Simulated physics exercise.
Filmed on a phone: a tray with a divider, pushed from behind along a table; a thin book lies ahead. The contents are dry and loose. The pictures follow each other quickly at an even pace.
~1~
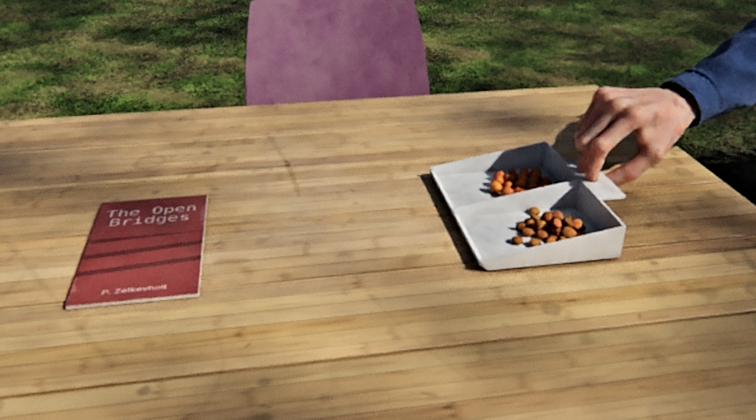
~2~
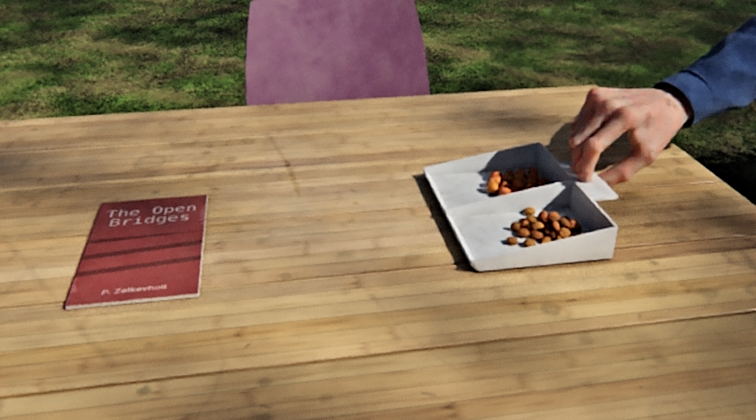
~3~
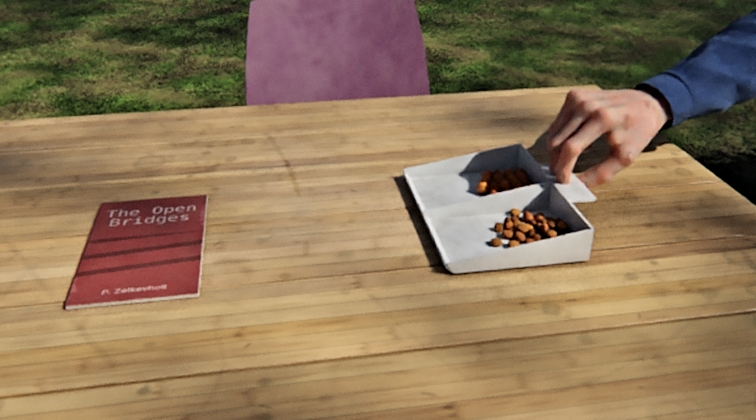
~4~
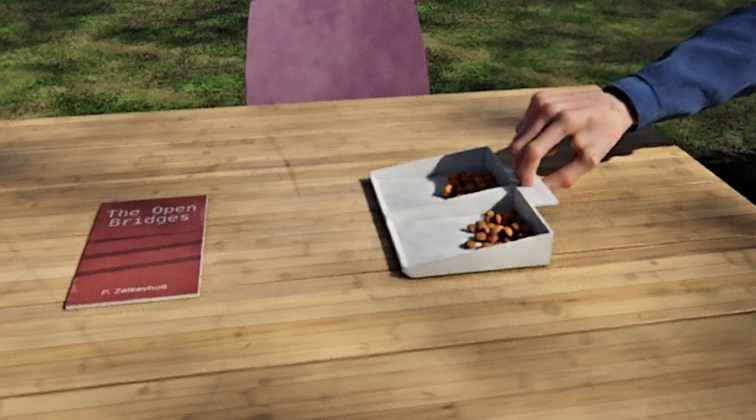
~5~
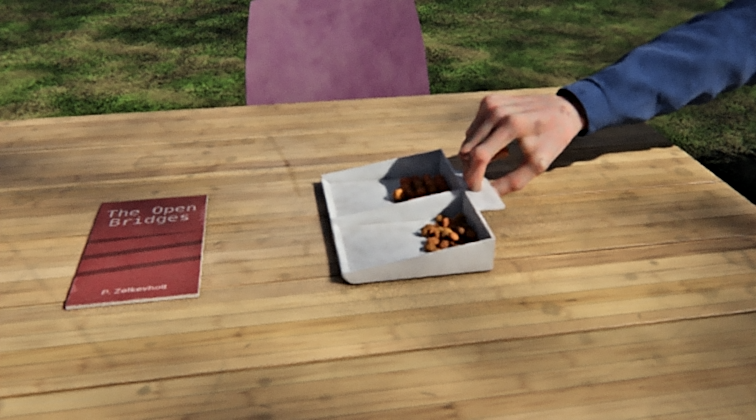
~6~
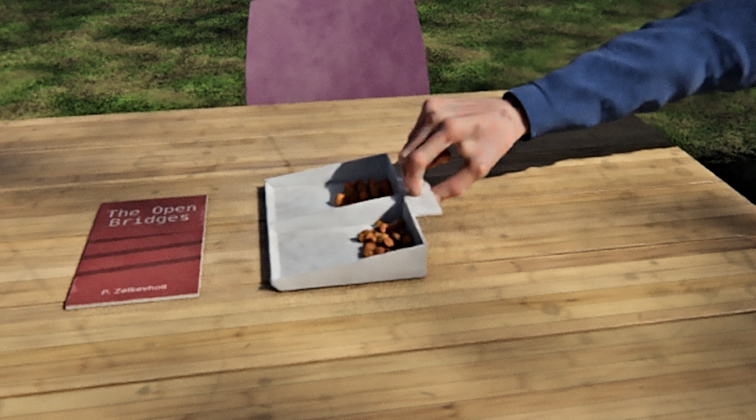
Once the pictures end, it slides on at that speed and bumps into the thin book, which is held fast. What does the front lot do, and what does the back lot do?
Front lot: It sends some over the front rim. Back lot: It sends some over the front rim.
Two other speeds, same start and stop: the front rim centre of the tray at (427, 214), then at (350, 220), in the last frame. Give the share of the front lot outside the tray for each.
The first gives 0 %, the second 0 %.
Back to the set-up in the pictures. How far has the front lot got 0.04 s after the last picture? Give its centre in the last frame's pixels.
Roughly at (337, 251).
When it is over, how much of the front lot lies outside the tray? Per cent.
It comes to 30 per cent or so.
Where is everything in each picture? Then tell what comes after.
Front rim at (452, 211), at rest; thin book at (139, 270); front lot at (555, 230), some bits of cat kibble; back lot at (521, 185), a few coated peanuts, in the first picture.
Front rim at (445, 212), hardly any of the way covered; back lot at (518, 185), in the second picture.
Front rim at (422, 214), a small part of the way covered; front lot at (534, 234), in the third picture.
Front rim at (385, 217), about a quarter of the way covered; back lot at (482, 188), in the fourth picture.
Front rim at (331, 222), about half of the way covered; front lot at (452, 242), in the fifth picture.
Front rim at (268, 227), most of the way covered; thin book at (139, 270); front lot at (388, 248); back lot at (376, 197), in the sixth picture.
Then, 0.04 s after the last picture, tray still sliding, front rim near (225, 231); front lot all inside; back lot all inside.
Then, 0.17 s after the last picture, tray stopped at the thin book; front lot a small part out of the tray; back lot about a quarter out of the tray.
Then, 0.38 s after the last picture, tray stopped at the thin book; front lot about a quarter out of the tray; back lot about a third out of the tray.
At rest, tray stopped at the thin book; front lot about a quarter out of the tray; back lot about a third out of the tray.
